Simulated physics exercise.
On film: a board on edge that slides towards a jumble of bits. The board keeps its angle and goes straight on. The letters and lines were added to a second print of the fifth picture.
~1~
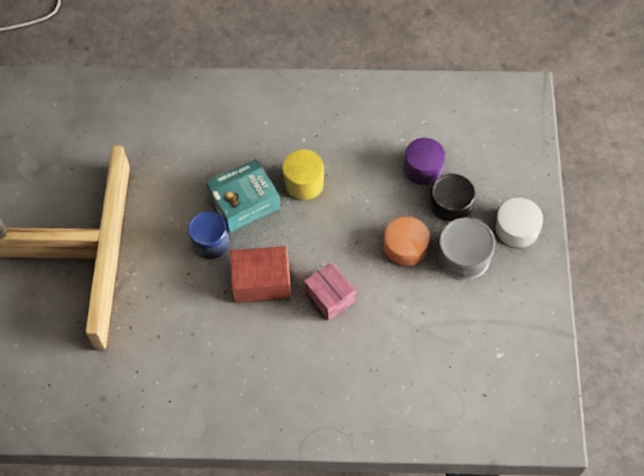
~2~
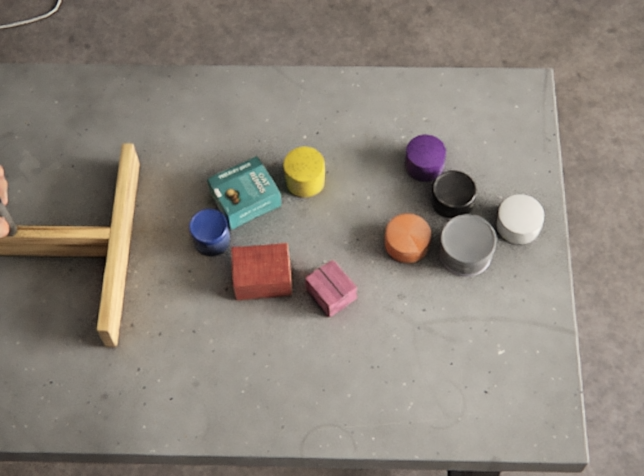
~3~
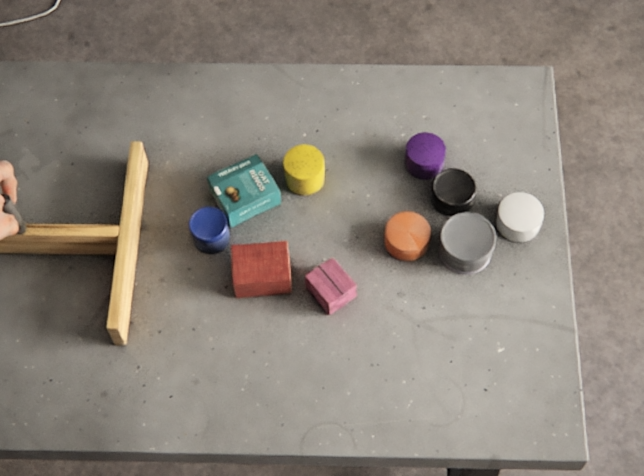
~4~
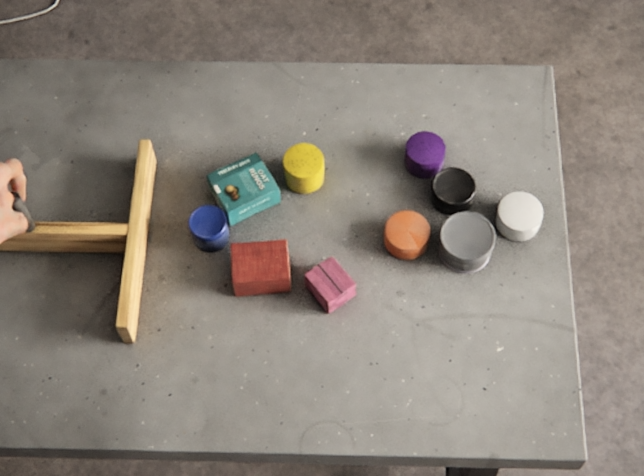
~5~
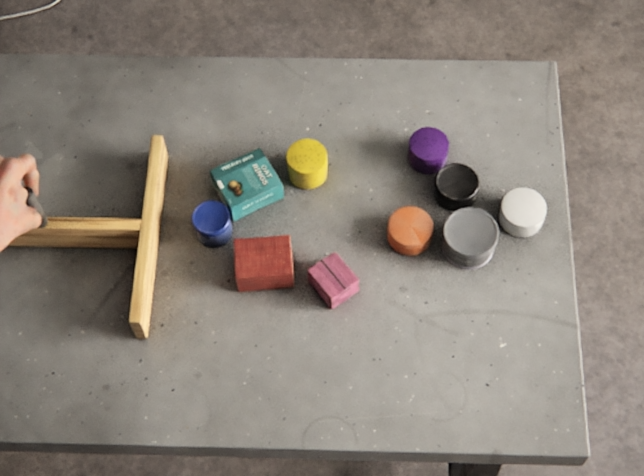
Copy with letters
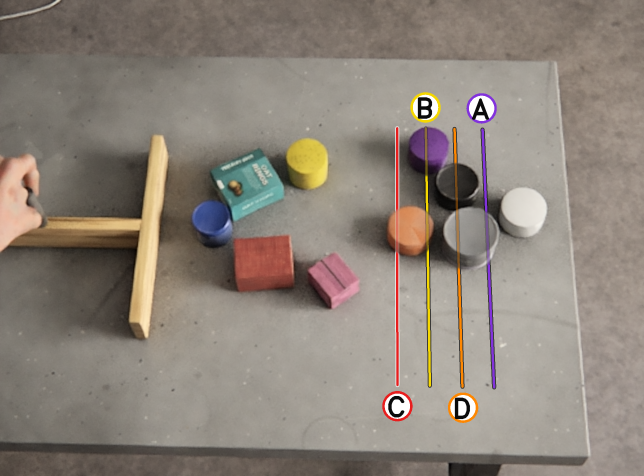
A T-shaped wooden board slid slowly right across a grey table, pushed by a hand that came into view at the left, drawing nearer to a scattered group of colourful pots and blocks, which stayed put.
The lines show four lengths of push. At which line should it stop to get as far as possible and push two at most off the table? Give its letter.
Stop at A.
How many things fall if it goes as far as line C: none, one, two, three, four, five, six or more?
By then, none.
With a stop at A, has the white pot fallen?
Yes.
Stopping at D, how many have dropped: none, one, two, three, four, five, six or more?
The count is none.
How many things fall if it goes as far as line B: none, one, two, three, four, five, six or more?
The count is none.
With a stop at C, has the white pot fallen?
By then, no.
On the marked copy, A at (488, 250); B at (428, 249); C at (397, 249); D at (458, 250).
Following A. Soon after the start, board (268, 226); yellow pot (347, 149); pink box (355, 284).
Later, board (390, 229); grey tin (502, 247); black tub (490, 182).
In the end, board (487, 231); white pot over the edge; grey tin (578, 272); one fallen.
As for the rest, B is within the limit but short; C is within the limit but short; D is within the limit but short.
